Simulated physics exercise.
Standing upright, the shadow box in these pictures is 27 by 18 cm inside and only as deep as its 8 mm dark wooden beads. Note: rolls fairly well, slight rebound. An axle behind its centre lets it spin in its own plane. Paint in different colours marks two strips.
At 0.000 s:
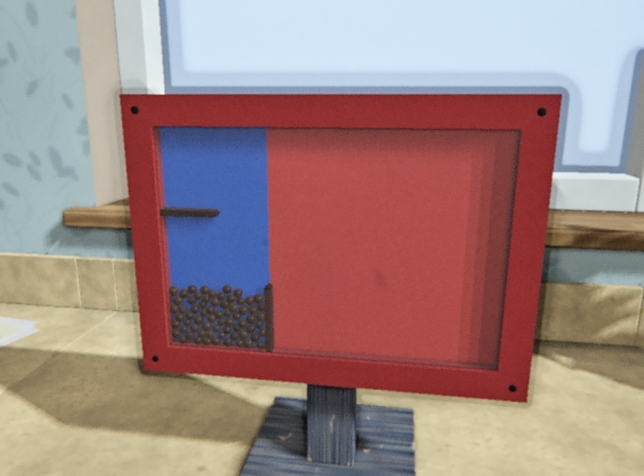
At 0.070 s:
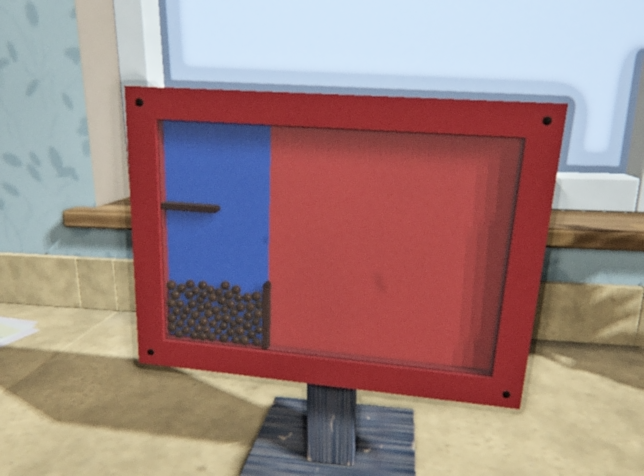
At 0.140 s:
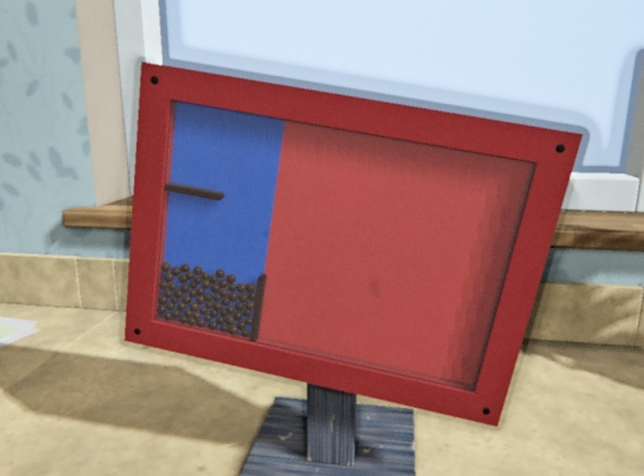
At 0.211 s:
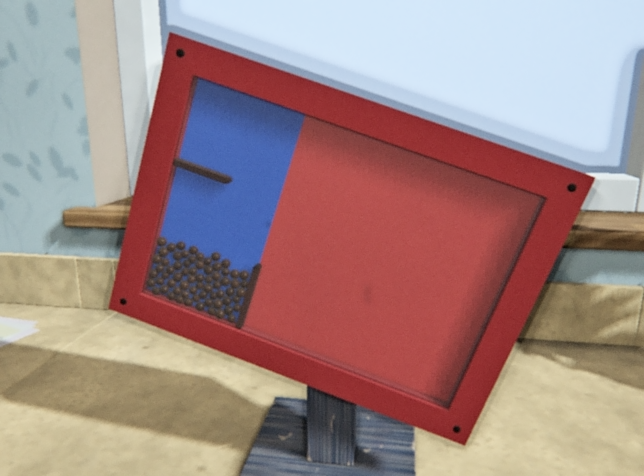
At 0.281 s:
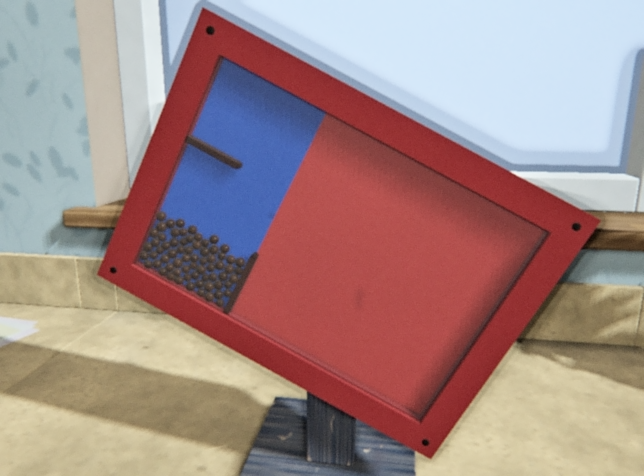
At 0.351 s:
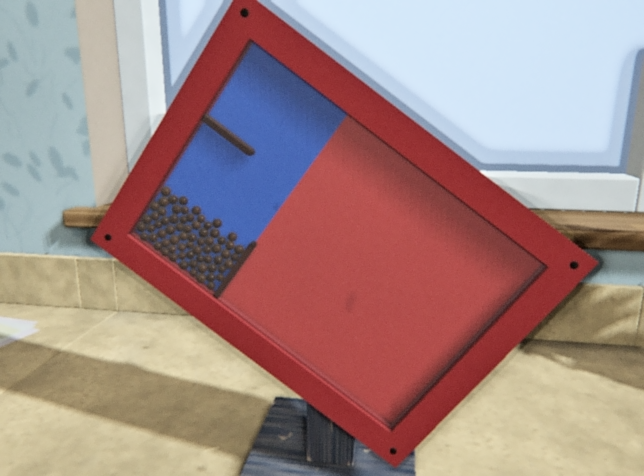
Red-framed shadow box with blue and red backing turning steadily clockwise on its stand, dark beads staying heaped behind a short wall.
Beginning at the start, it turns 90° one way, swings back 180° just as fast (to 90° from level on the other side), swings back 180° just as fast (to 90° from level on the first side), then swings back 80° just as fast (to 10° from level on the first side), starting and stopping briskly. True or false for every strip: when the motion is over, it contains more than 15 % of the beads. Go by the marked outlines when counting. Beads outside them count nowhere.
Red strip - true, blue strip - true.
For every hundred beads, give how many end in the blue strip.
Some 30 per cent.
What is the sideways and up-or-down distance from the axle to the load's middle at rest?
Offset approx. 5 cm right, 7 cm below.
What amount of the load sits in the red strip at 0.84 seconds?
10 per cent.
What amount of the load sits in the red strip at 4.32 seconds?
I'd put it around 70 in a hundred.
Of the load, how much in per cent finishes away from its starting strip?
Something near 70 per cent end up elsewhere.
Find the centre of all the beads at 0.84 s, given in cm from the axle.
5 cm left, 7 cm above.
By 0.84 s, it stands 90° clockwise; the beads' middle is 5 cm left of and 7 cm above the centre; red 10 %, blue 90 %.
By 4.32 s, it stands 50° clockwise; the beads' middle is 1 cm left of and 8 cm below the centre; red 70 %, blue 30 %.
By 4.70 s, it stands 10° clockwise; the beads' middle is 5 cm right of and 7 cm below the centre; red 70 %, blue 30 %.
Settled by 5.2 s, it stands 10° clockwise; red 70 %, blue 30 %.
